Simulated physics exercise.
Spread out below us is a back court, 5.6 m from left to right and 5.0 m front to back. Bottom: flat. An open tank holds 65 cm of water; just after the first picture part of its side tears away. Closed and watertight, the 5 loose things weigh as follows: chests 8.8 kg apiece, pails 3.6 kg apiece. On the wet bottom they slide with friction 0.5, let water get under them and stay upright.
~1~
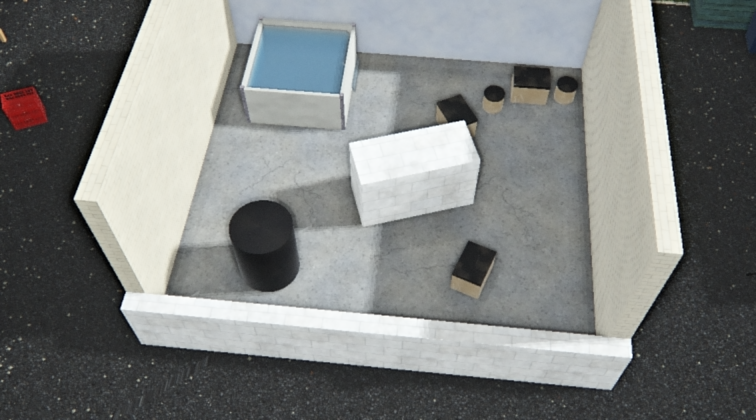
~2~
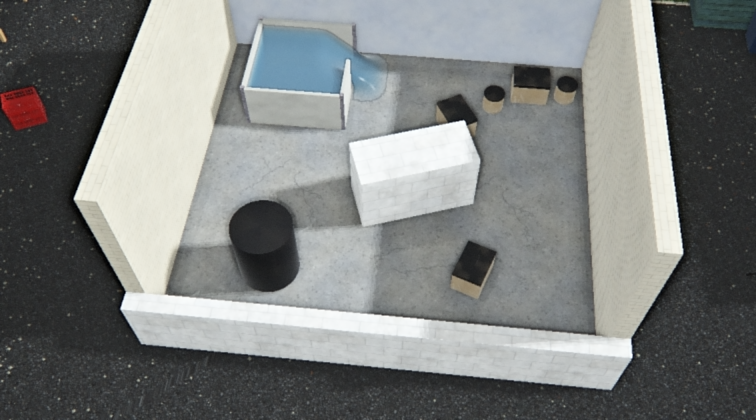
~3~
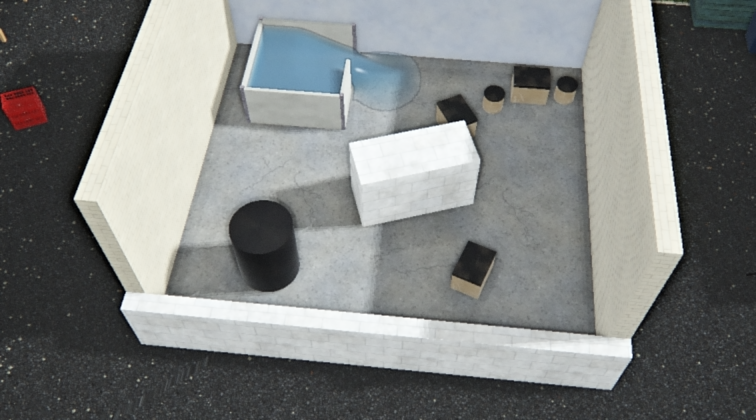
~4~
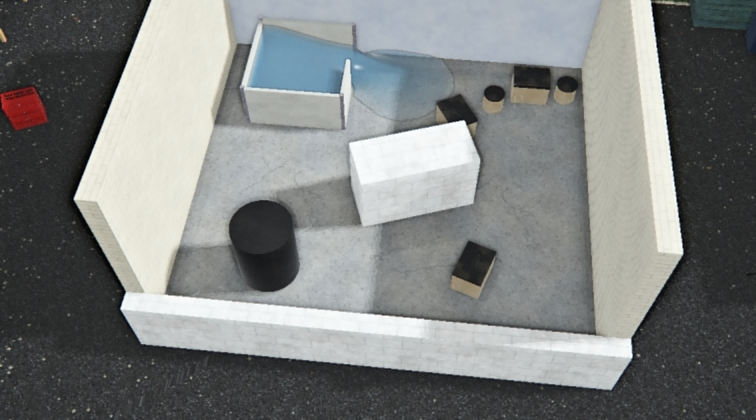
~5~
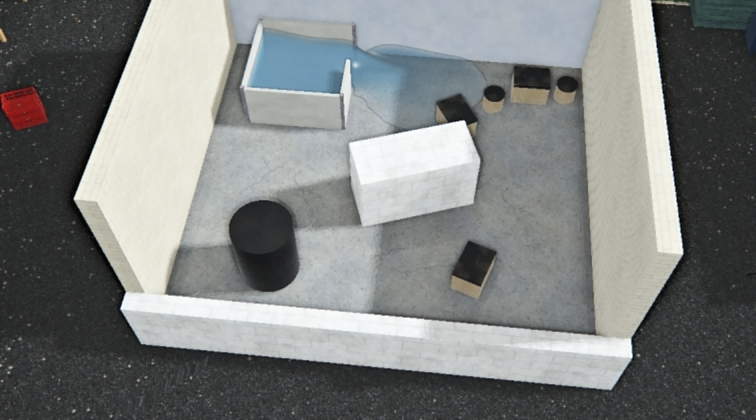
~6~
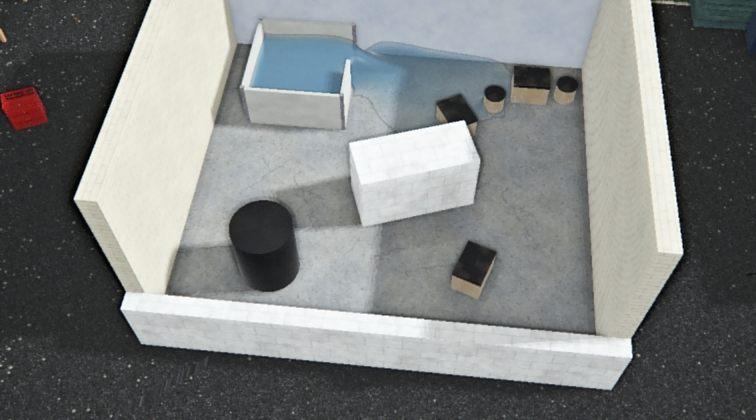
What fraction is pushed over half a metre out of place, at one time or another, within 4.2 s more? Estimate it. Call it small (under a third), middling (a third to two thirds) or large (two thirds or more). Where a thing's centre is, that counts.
Large, two thirds or more.
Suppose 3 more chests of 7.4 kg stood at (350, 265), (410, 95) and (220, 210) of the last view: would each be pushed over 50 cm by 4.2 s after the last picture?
Check, in order - not exceeded, exceeded, not exceeded.
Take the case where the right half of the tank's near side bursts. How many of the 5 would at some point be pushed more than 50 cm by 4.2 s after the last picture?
Count: 1.
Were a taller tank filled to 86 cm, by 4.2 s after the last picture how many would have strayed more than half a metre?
5.
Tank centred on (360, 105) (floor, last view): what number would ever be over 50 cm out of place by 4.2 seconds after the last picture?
Then 5 of them would.
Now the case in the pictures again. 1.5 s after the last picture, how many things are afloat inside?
I get 3.
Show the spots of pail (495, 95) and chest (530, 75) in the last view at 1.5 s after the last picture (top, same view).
They end up about (575, 156) and (558, 111) in the last view.
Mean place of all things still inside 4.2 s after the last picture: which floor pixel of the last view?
Mean position approx. (463, 304).
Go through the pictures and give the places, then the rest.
The first picture shows a pail at (495, 93) rests on the ground; a chest at (457, 111) rests on the ground; water covers 2.0 m2; 0 of 5 have shifted.
The second picture shows a pail at (495, 93), on the bottom; a chest at (457, 111) rests on the ground; 2.5 m2 under water; 0 of 5 have shifted.
The third picture shows a pail at (495, 93) rests on the ground; a chest at (457, 111) rests on the ground; 3.1 m2 under water; 0 of 5 have shifted.
The fourth picture shows a pail at (495, 93) rests on the ground; a chest at (457, 111) rests on the ground; 3.8 m2 under water; 0 of 5 have shifted.
The fifth picture shows a pail at (495, 93), on the bottom; a chest at (457, 111) rests on the ground; water covers 4.6 m2; 0 of 5 have shifted.
The sixth picture shows a pail at (495, 93), on the bottom; a chest at (457, 111), on the bottom; 5.3 m2 under water; 0 of 5 have shifted.
Then, 0.4 s after the last picture 0 of 5 are over 50 cm from their spots; 0 afloat.
Then, 1.5 s after the last picture 3 of 5 are over 50 cm from their spots; 3 afloat.
Then, 2.8 s after the last picture 4 of 5 are over 50 cm from their spots; 3 afloat.
Then, 4.2 s after the last picture 5 of 5 are over 50 cm from their spots, and 5 have been at some point; 4 afloat.
